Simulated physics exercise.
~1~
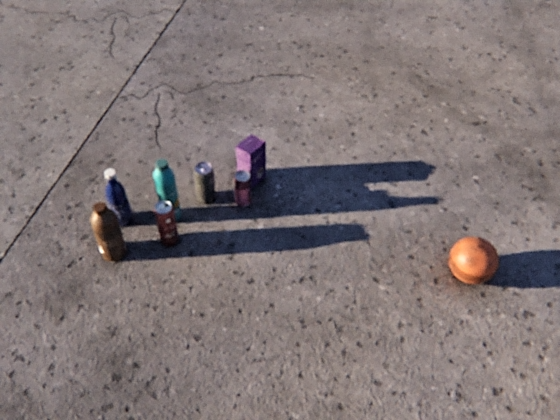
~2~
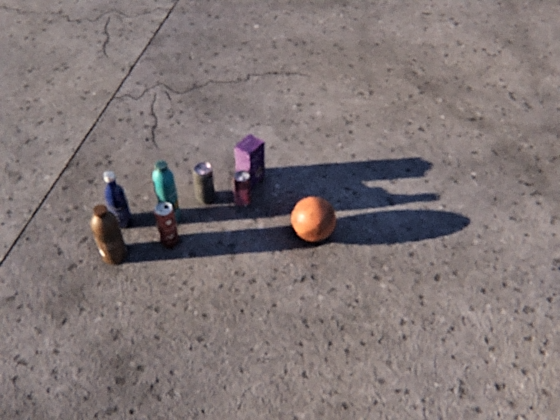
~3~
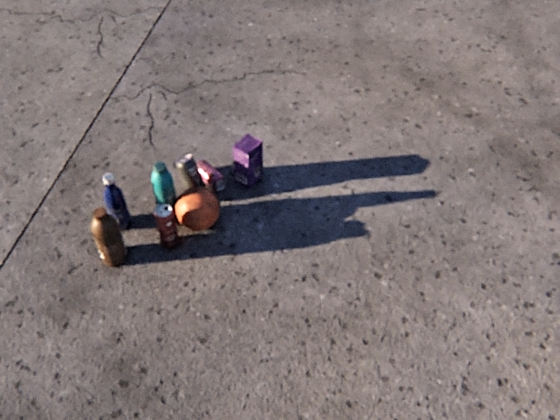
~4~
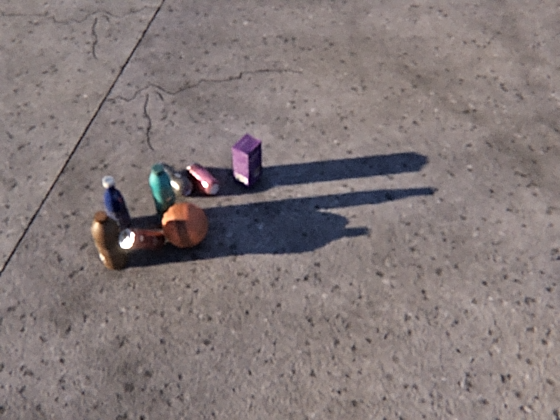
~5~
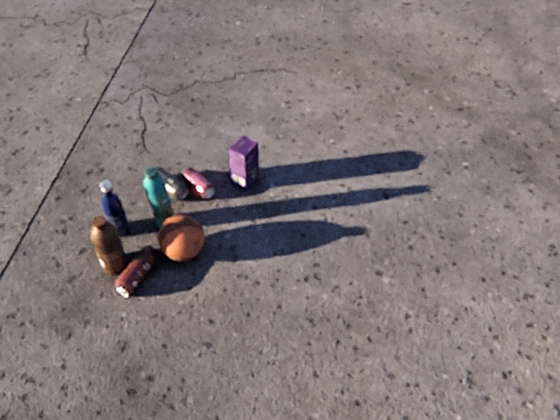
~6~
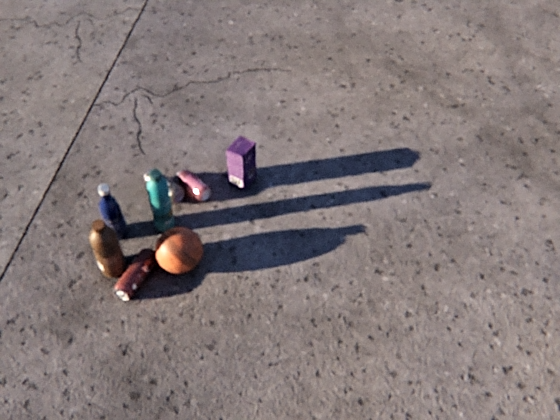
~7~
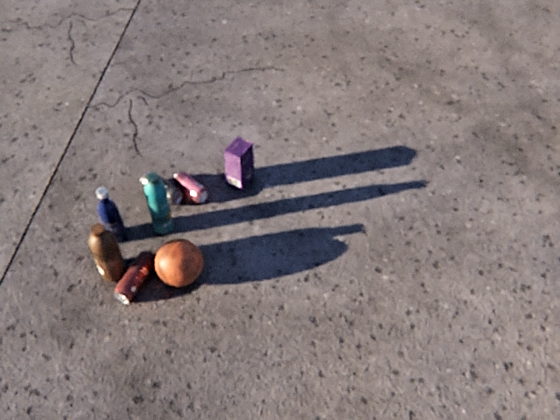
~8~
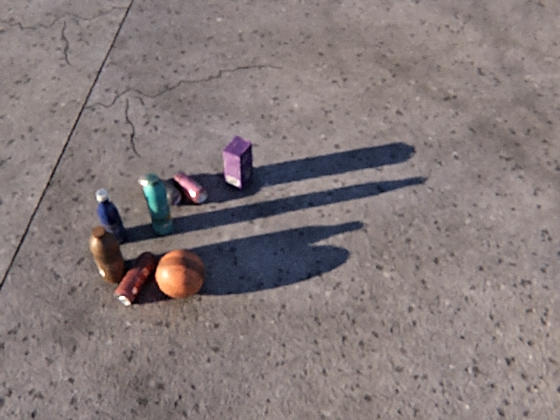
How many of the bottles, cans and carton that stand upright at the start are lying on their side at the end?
Three of them are lying on their side at the end, namely the pink can, the grey can and the red can.
